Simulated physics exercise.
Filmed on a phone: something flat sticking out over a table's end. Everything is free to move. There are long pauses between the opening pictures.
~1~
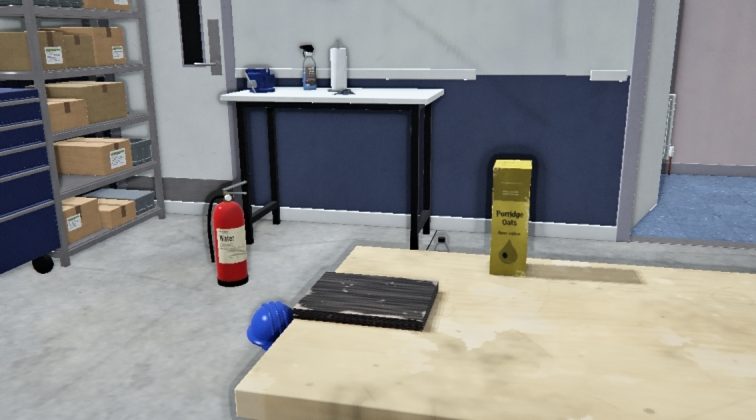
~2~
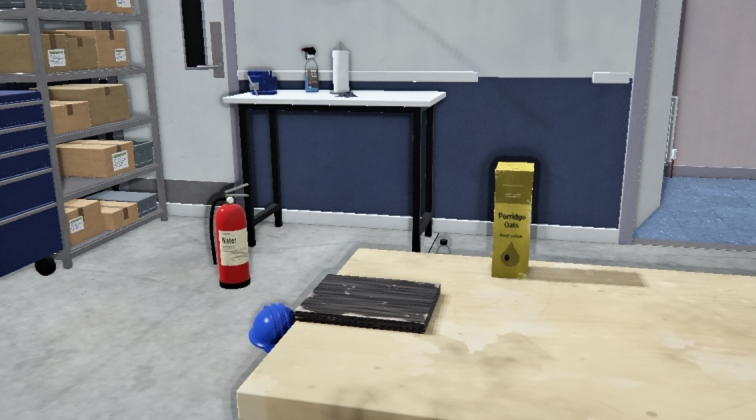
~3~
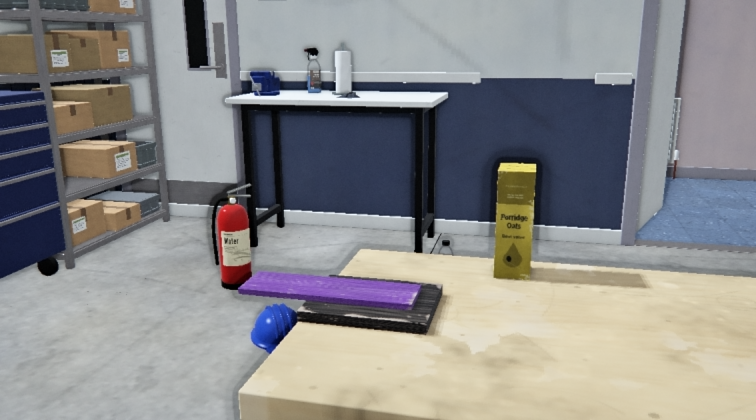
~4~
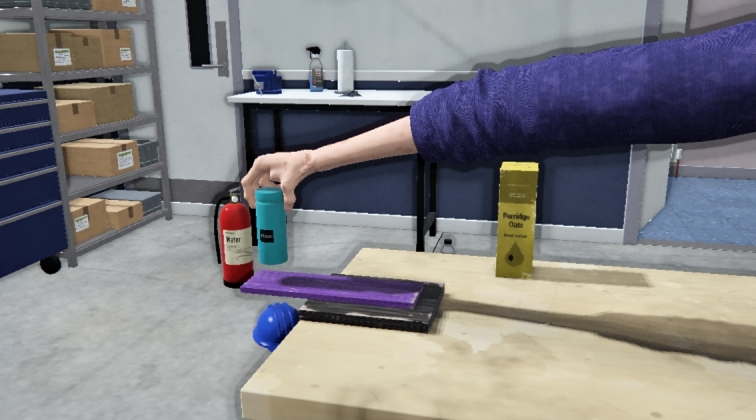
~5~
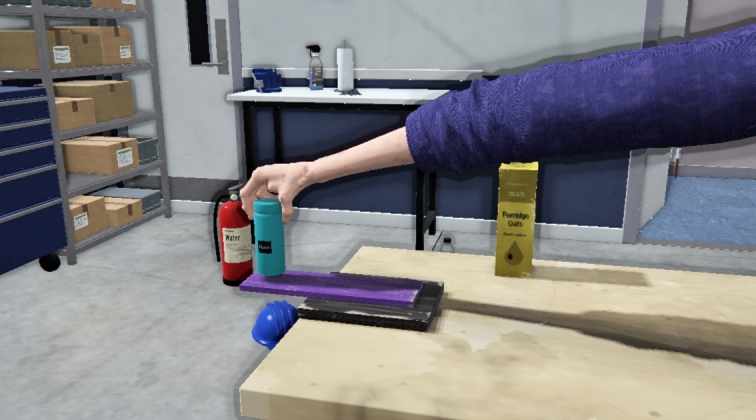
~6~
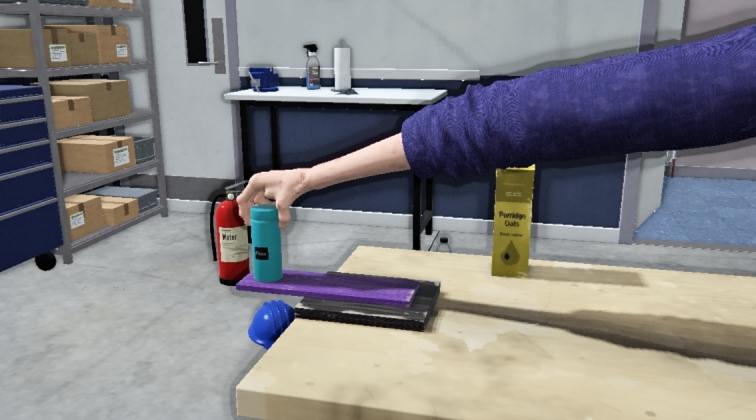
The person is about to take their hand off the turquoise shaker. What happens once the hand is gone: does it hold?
In the end the plank tips off the edge.
Then, 0.50 s on from there, turquoise shaker now down on the floor or falling; purple plank turned 72° from how it was put.
Then, 0.70 s on from there, purple plank now down on the floor or falling.
Then, 0.90 s on from there, things are still on the move.
In the end, down on the floor or falling, purple plank and turquoise shaker; the other 2 unmoved. The plank goes over.
